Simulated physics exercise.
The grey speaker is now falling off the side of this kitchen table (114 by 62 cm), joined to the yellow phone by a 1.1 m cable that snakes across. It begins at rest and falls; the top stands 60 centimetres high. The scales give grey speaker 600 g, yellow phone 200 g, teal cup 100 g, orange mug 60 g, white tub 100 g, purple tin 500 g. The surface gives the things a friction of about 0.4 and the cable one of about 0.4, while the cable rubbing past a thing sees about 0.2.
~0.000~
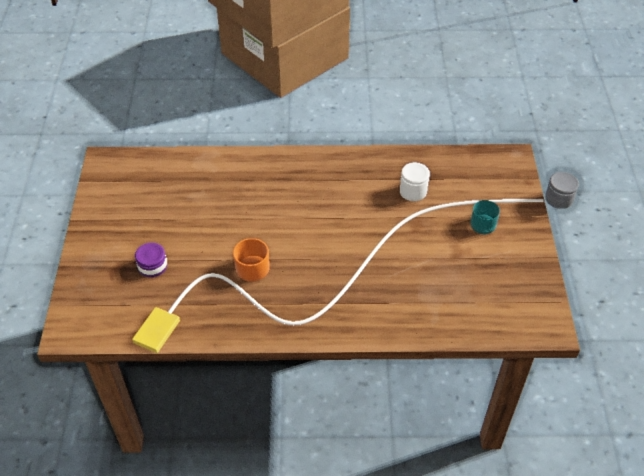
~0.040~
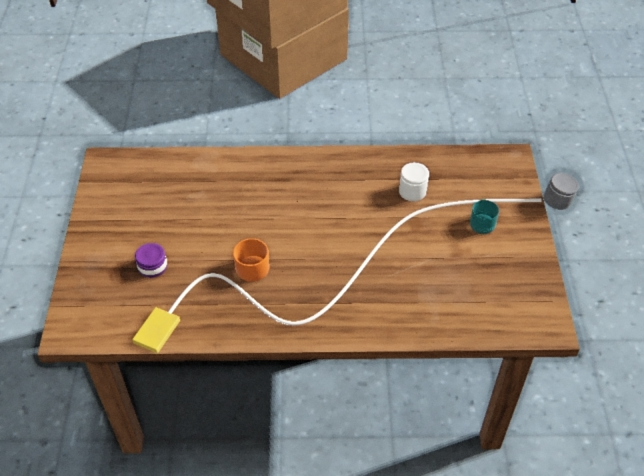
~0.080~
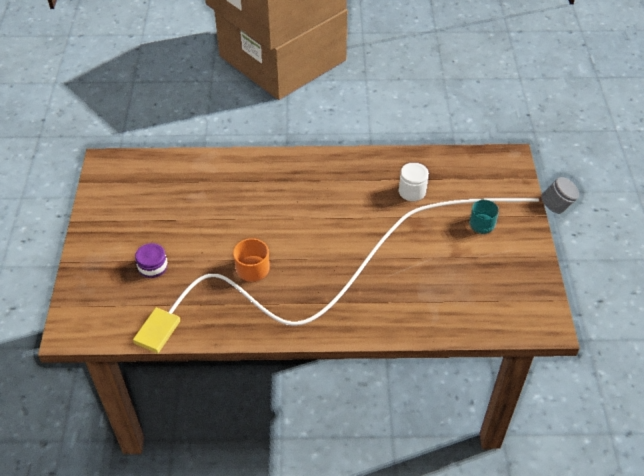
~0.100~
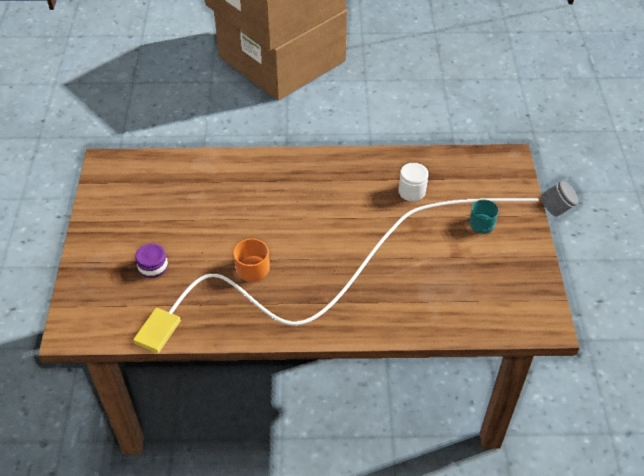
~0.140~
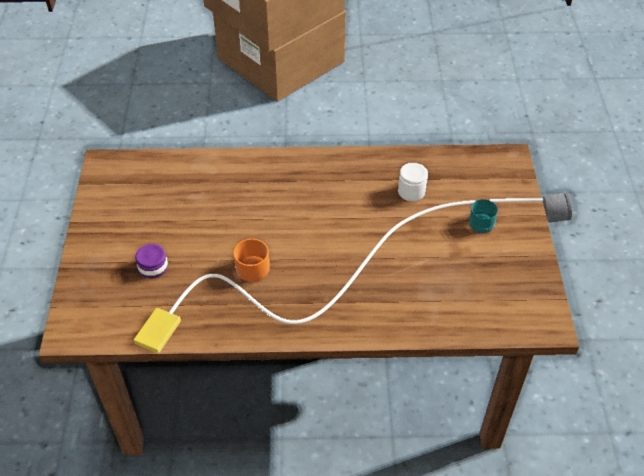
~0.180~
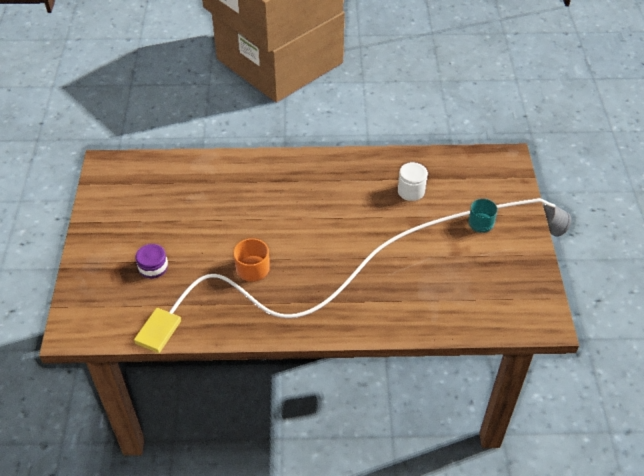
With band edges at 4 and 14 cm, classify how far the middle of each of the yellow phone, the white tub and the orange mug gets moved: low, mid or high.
Yellow phone - high, white tub - low, orange mug - low.
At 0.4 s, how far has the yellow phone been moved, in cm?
Roughly 22 cm.
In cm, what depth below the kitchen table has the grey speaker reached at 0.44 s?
Depth: About 40 cm.
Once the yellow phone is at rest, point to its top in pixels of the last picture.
(403, 256).
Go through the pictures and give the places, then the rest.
In the first picture, yellow phone (156, 328); white tub (416, 172); orange mug (251, 252); cable runs through (410, 218) (354, 278) (278, 319) (200, 279).
In the second picture, grey speaker (564, 183); cable runs through (354, 278) (200, 279).
In the third picture, grey speaker (560, 195); cable runs through (354, 278) (200, 279).
In the fourth picture, grey speaker (560, 199); cable runs through (354, 278) (201, 279).
In the fifth picture, grey speaker (557, 208); cable runs through (354, 277) (201, 279).
In the sixth picture, yellow phone (157, 328); white tub (413, 172); orange mug (251, 252); cable runs through (515, 204) (429, 224) (358, 270) (281, 316) (201, 279).
By 0.4 s, the cable's tail end at (281, 303); yellow phone 23 cm off its start, teal cup 7 cm off its start, grey speaker over the edge.
By 0.7 s, the cable's tail end at (397, 261); yellow phone 51 cm off its start, orange mug 2 cm off its start, teal cup 10 cm off its start.
By 0.9 s, the cable's tail end at (421, 253); yellow phone 57 cm off its start at (403, 256), orange mug 2 cm off its start at (253, 246), teal cup 10 cm off its start at (512, 235).
By 1.2 s, the cable's tail end at (421, 253); yellow phone 57 cm off its start, orange mug 2 cm off its start, teal cup 10 cm off its start.
By 2.4 s, the cable's tail end at (421, 253); yellow phone 57 cm off its start at (403, 256), orange mug 2 cm off its start at (254, 246), white tub 0 cm off its start at (414, 172), teal cup 10 cm off its start at (512, 235).
